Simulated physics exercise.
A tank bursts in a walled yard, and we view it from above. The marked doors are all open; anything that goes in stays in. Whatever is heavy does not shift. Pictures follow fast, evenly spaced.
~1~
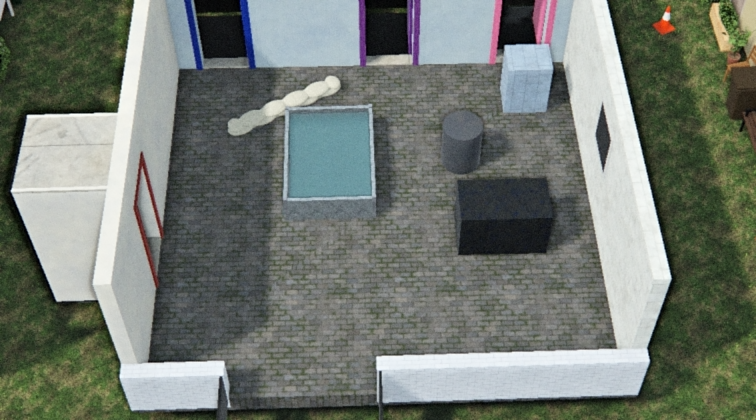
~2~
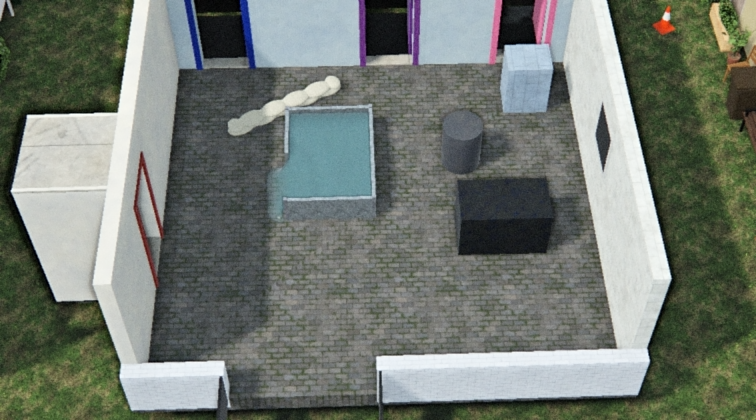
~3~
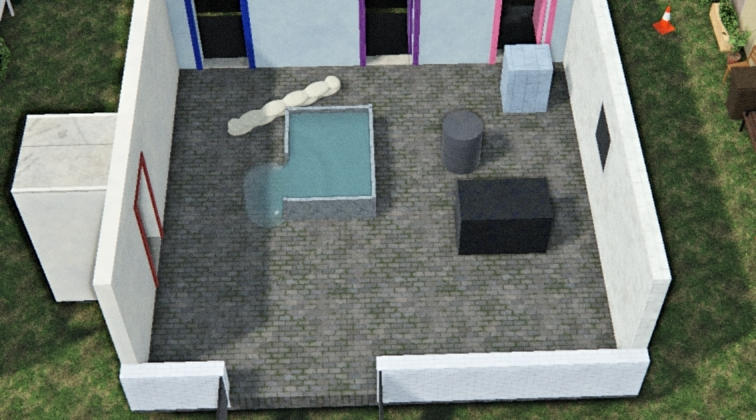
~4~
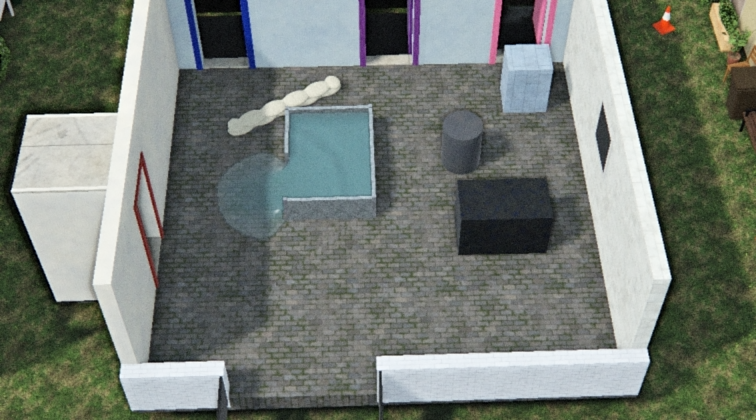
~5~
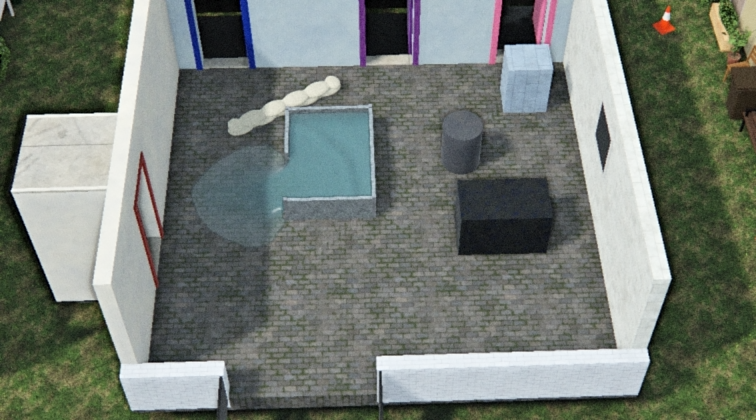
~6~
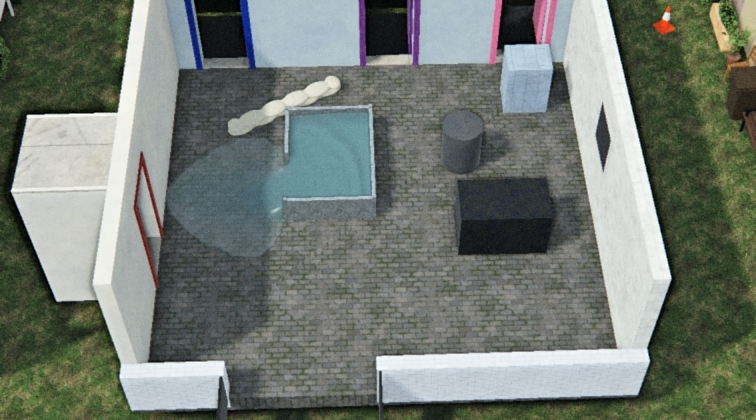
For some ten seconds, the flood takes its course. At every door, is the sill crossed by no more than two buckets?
The blue door: No, more than that crosses. The purple door: Yes, it stays at two or less. The red door: No, more than that crosses. The pink door: Yes, it stays at two or less.
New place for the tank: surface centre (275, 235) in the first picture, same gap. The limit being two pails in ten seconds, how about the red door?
Briefly, red door crosses the line.
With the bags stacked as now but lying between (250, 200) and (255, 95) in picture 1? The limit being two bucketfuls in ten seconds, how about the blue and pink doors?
Check: Blue door remains short; pink door remains short.
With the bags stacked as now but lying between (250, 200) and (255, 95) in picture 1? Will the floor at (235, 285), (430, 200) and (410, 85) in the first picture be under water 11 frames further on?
Going in the order you gave, that's waterlogged, then left unsoaked, then left unsoaked.
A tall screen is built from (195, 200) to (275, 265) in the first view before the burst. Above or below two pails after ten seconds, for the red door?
Note: Red stays within.
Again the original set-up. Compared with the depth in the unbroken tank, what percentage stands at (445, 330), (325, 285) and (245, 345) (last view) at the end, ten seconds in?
Going in order, roughly 4, 4 and 8 %.
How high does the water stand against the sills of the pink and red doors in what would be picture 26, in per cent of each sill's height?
I'd put it at close to 0 and 180 per cent.
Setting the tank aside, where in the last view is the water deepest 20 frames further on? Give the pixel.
About at (147, 386).
A moment on, water covers 10 % of the floor; the blue door not reached, the purple door not reached, the red door wet at the sill, nothing in, the pink door not reached.
Next, water covers 15 % of the floor; the blue door not reached, the purple door not reached, the red door under two buckets in, the pink door not reached.
Then, water covers 25 % of the floor; the blue door under two buckets in, the purple door not reached, the red door over two buckets in, the pink door not reached.
Later, water covers 40 % of the floor; the blue door over two buckets in, the purple door wet at the sill, nothing in, the red door over two buckets in, the pink door not reached.
In the end, water covers 65 % of the floor; the blue door over two buckets in, the purple door wet at the sill, nothing in, the red door over two buckets in, the pink door wet at the sill, nothing in.
